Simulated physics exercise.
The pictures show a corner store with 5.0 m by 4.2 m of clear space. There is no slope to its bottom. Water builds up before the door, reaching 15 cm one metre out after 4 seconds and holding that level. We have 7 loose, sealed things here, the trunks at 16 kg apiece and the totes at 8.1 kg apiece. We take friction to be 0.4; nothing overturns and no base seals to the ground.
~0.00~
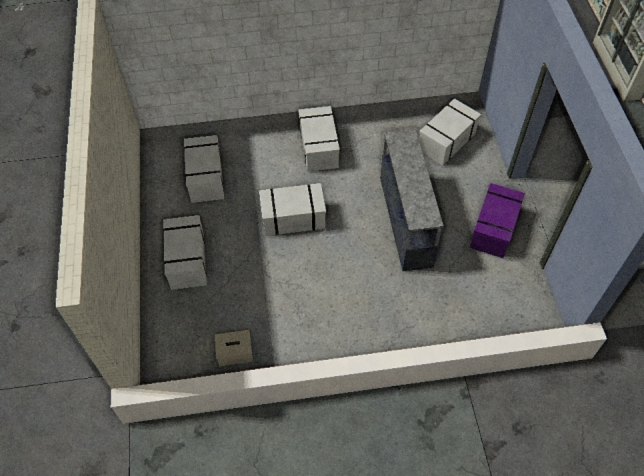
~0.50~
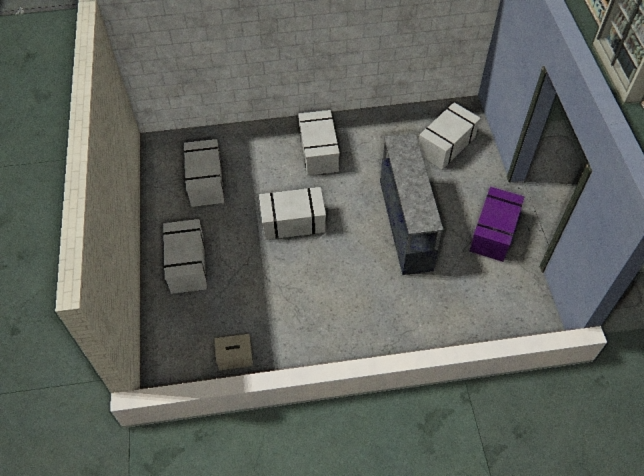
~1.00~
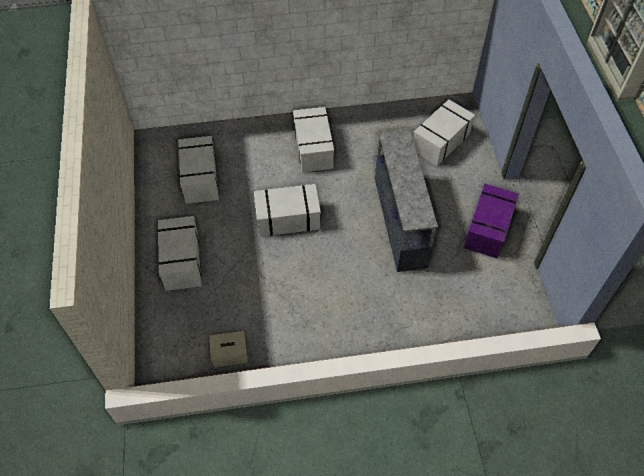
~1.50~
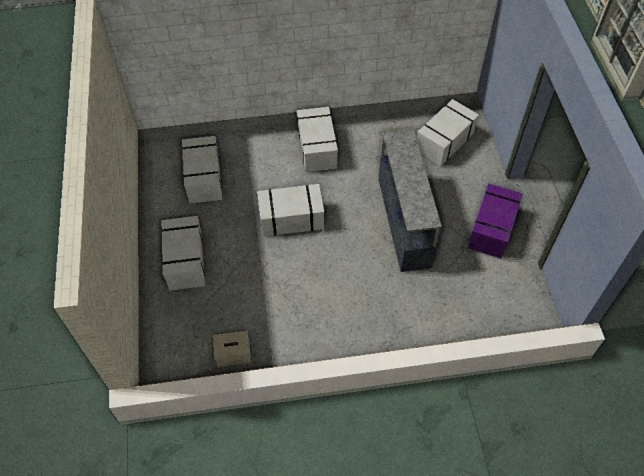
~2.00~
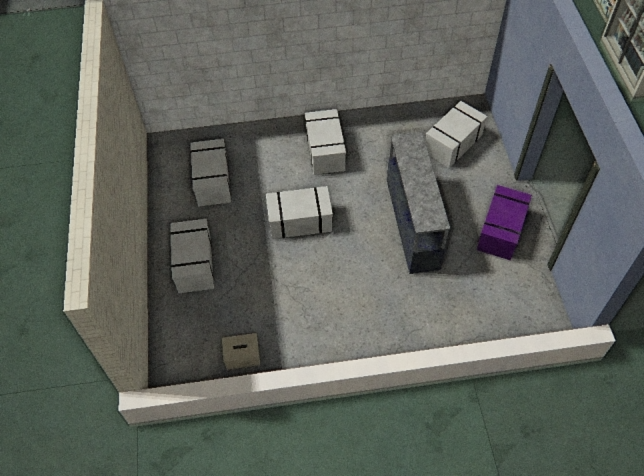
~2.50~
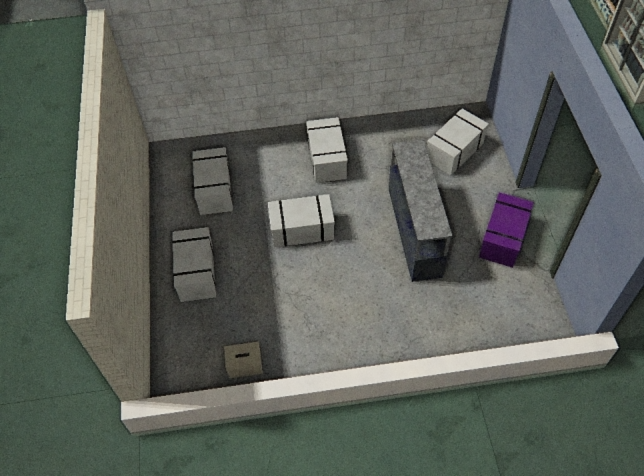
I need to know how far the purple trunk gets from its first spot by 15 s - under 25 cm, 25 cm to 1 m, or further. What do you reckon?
Watching it, I'd expect a big movement overall.
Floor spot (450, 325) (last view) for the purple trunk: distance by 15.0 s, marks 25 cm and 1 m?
By then it winds up well off.
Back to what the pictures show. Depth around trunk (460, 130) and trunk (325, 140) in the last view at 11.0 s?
About 7 and 3 cm.
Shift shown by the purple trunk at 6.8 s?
Close to 80 cm.
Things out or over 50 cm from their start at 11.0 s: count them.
At that moment it comes to 1.
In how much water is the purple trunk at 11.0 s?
Depth: About 4 cm.
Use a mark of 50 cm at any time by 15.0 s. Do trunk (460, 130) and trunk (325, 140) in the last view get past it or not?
Result, in order: Higher / higher.
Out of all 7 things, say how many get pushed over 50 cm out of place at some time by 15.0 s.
4.
After 3.5 s the purple trunk is near (492, 221), 0.2 m from its start, aground; 0 afloat.
After 6.8 s the purple trunk is near (464, 250), 0.8 m from its start, afloat; 1 afloat.
After 11.0 s the purple trunk is near (294, 324), 3.0 m from its start, aground; 1 afloat.
After 15.0 s the purple trunk is near (253, 254), 3.2 m from its start, afloat; 5 afloat.
